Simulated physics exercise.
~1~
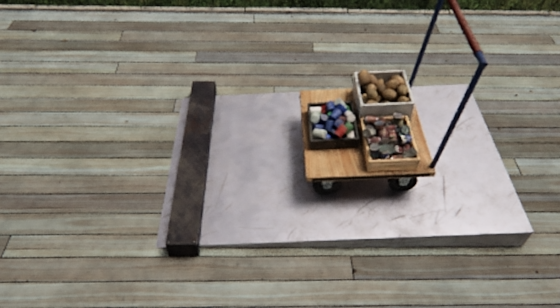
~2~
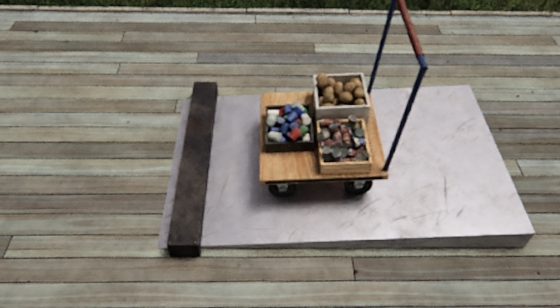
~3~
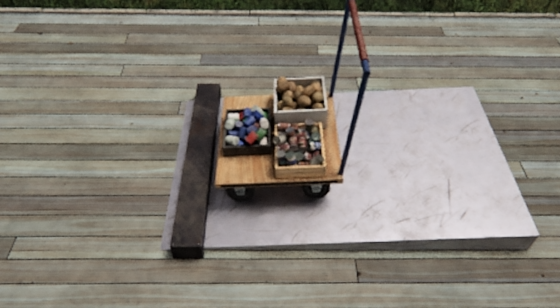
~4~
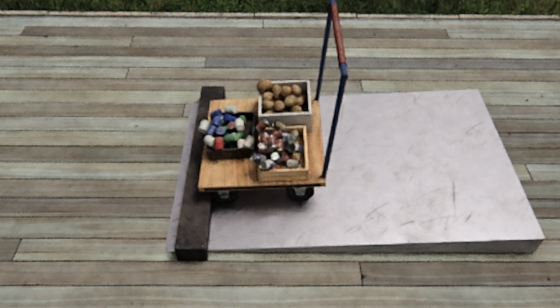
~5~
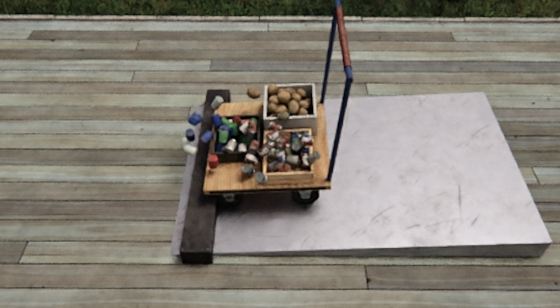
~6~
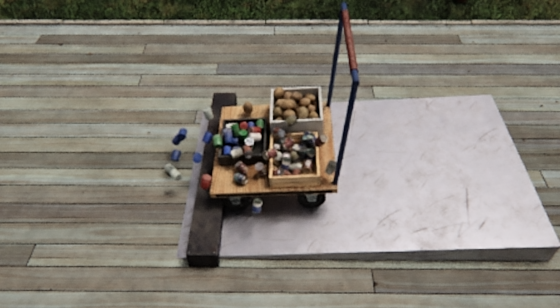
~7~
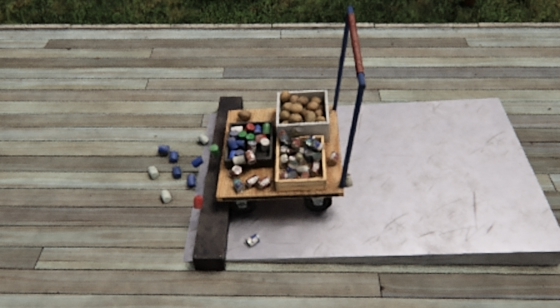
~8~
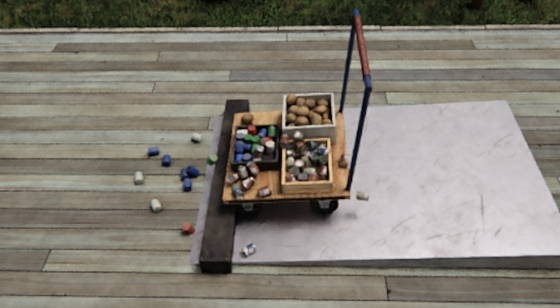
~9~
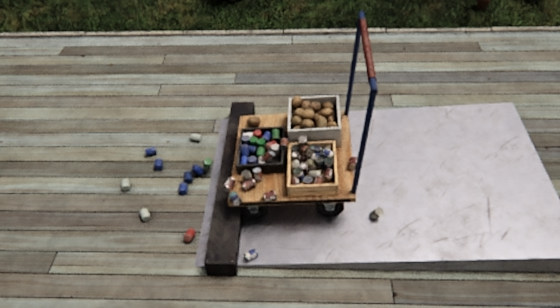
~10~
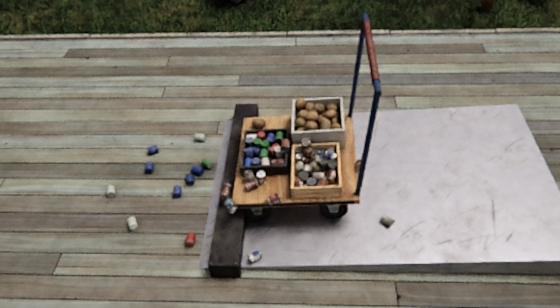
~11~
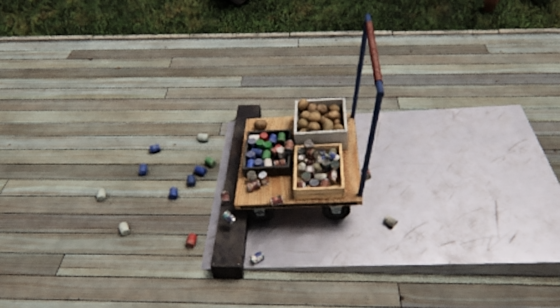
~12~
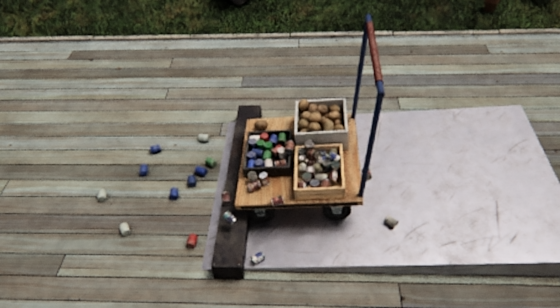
On a deck of weathered grey planks edged with grass, seen from above, a wooden trolley with a blue and red handle stands on a pale, gently sloping ramp. It carries a black tray of colourful jars at the left, a white tray of brown potato-like pieces behind, and a wooden tray of small tins in front. The trolley rolls left and stops against a dark wheel stop. The loads lurch forward, and jars and tins spill over the deck, some tumbling onto the planks and ramp. The trolley stays upright, its trays in place, with scattered pieces lying still around it.
